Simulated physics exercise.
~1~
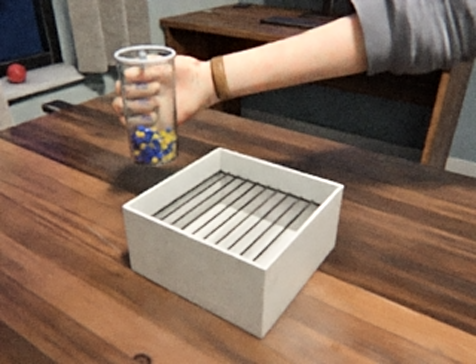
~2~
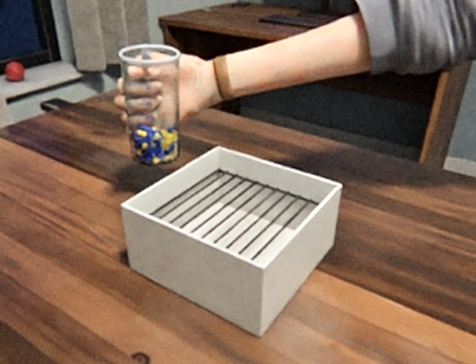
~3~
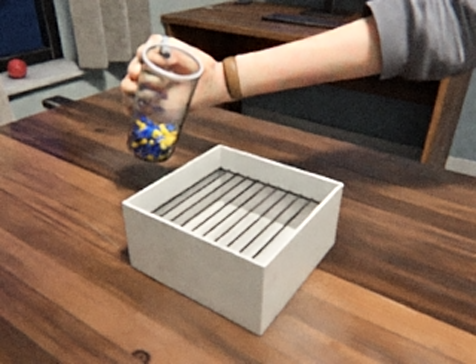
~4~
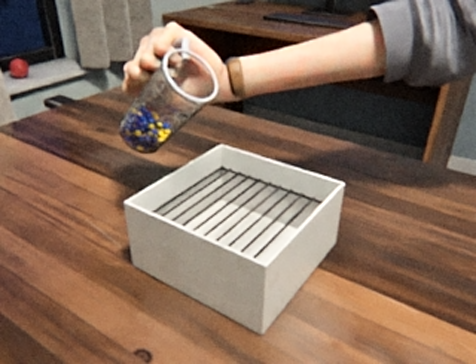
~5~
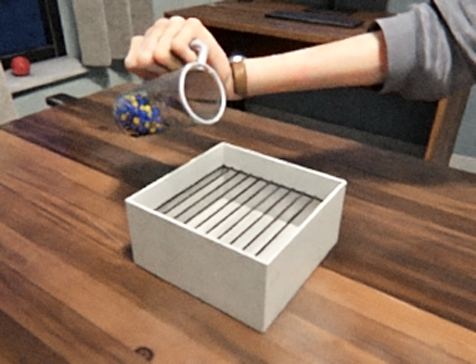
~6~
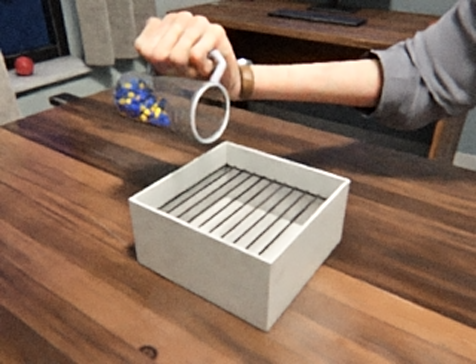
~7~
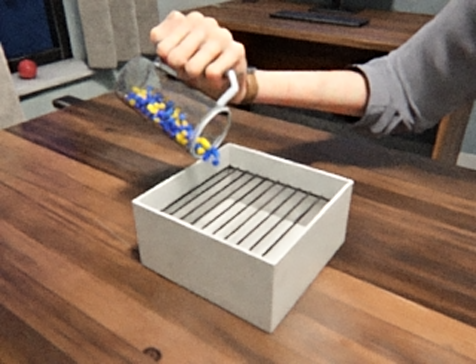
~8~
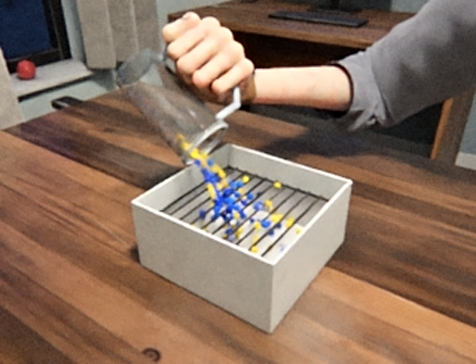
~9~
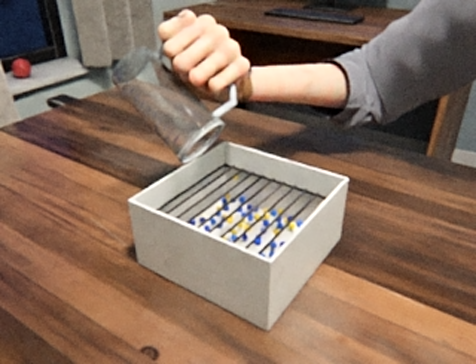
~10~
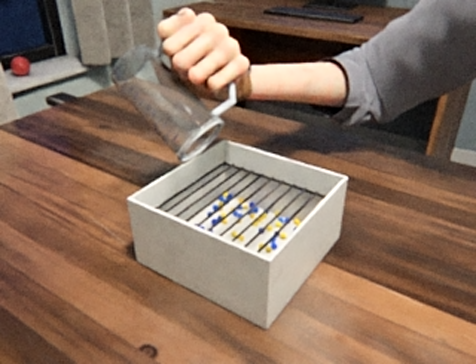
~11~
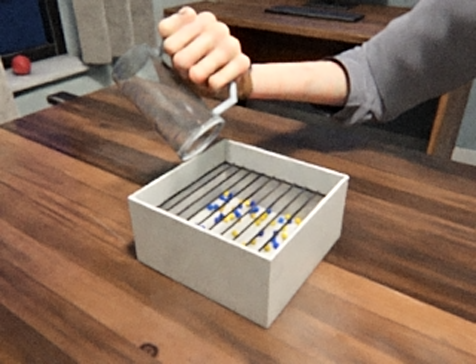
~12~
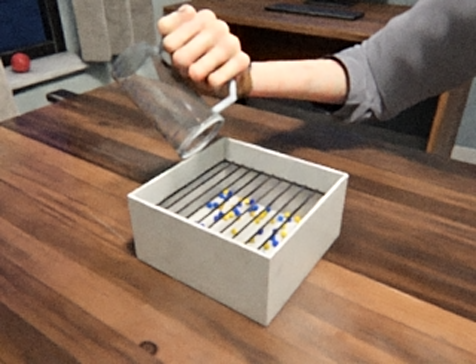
To begin with, a hand holds a clear cup of small yellow and blue pieces upright above a pale square box with dark wires across it, on a wooden table. The hand then tilts the cup to the right until it lies on its side, the pieces still inside. As it tips further, they slide toward the rim and spill into the box in a mixed stream. Soon the cup is empty, and the hand keeps it angled downward over the box. Finally, the yellow and blue pieces alike have passed between the wires and lie scattered beneath the rack.
